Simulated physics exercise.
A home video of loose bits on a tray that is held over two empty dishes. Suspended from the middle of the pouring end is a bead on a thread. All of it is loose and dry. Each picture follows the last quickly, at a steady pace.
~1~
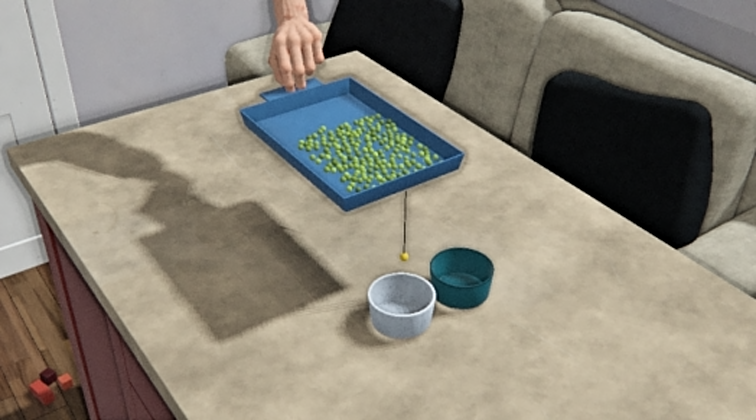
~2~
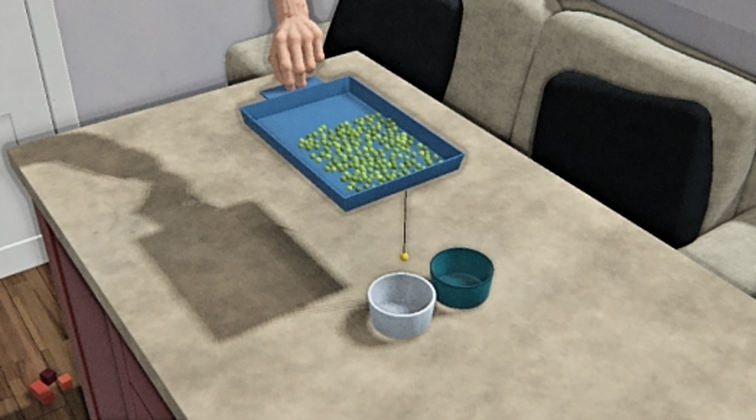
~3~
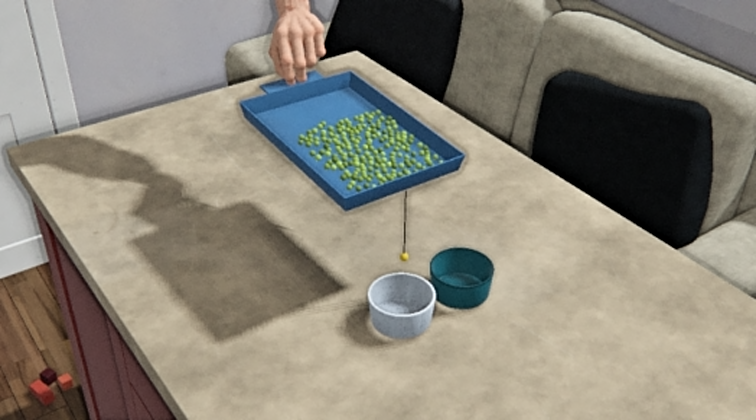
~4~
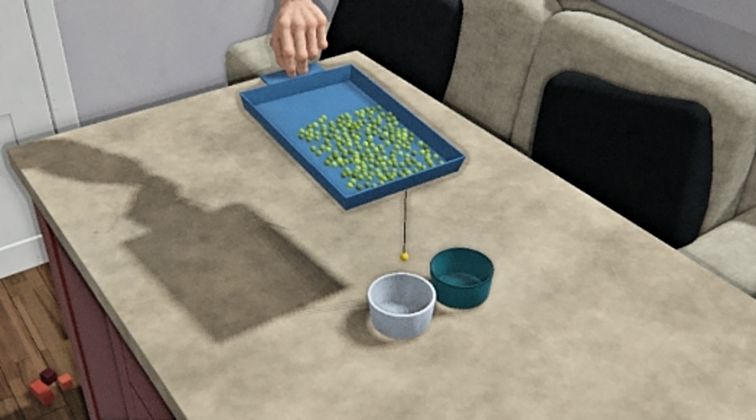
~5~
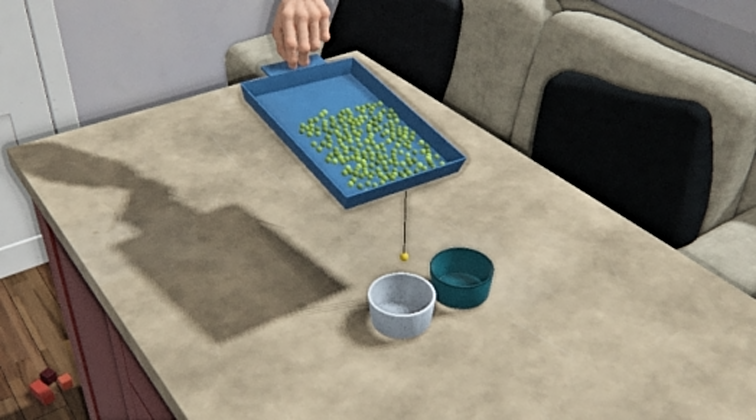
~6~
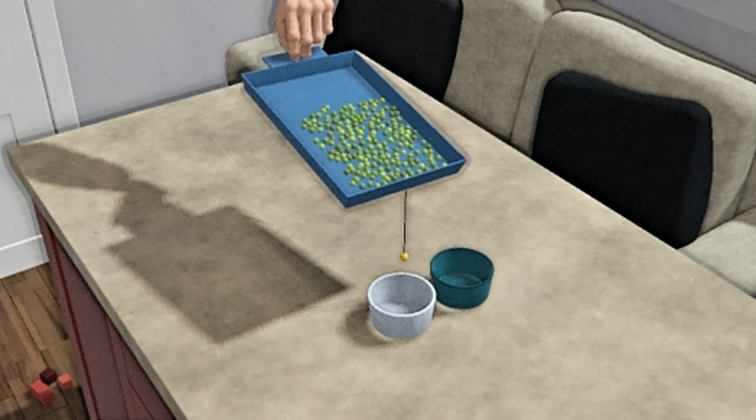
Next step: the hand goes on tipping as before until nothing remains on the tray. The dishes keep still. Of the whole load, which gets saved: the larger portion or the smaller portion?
More of the load is caught than lost.
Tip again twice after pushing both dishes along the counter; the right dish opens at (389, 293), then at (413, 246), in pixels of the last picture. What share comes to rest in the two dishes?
Roughly 0 per cent, and 0 per cent.
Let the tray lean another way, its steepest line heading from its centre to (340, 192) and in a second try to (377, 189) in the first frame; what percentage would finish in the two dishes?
The first try gives close to 0 percent; the next gives 50 percent.
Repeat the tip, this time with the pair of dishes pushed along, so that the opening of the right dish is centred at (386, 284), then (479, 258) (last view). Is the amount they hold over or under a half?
Try 1: A lesser share; try 2: The greater share.
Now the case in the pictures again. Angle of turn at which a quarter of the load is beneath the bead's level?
Around 90°, give or take.
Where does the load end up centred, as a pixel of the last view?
Somewhere close to (466, 284) in the last picture.
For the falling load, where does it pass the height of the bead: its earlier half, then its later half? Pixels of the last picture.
At (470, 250) for the first part, then at (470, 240) for the others.
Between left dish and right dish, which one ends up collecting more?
The one in question is the right-side one.
Just after the last frame, tray tipped steeply; every one on the tray.
A moment on, tray tipped right over; roughly a quarter on the tray; roughly half in the right dish; about a tenth outside both; roughly a quarter in the air.
Further on, tray tipped past a quarter turn; just a few in the left dish; the larger part in the right dish; roughly a quarter outside both.
When it is over, tray tipped past a quarter turn; just a few in the left dish; the larger part in the right dish; roughly a quarter outside both.
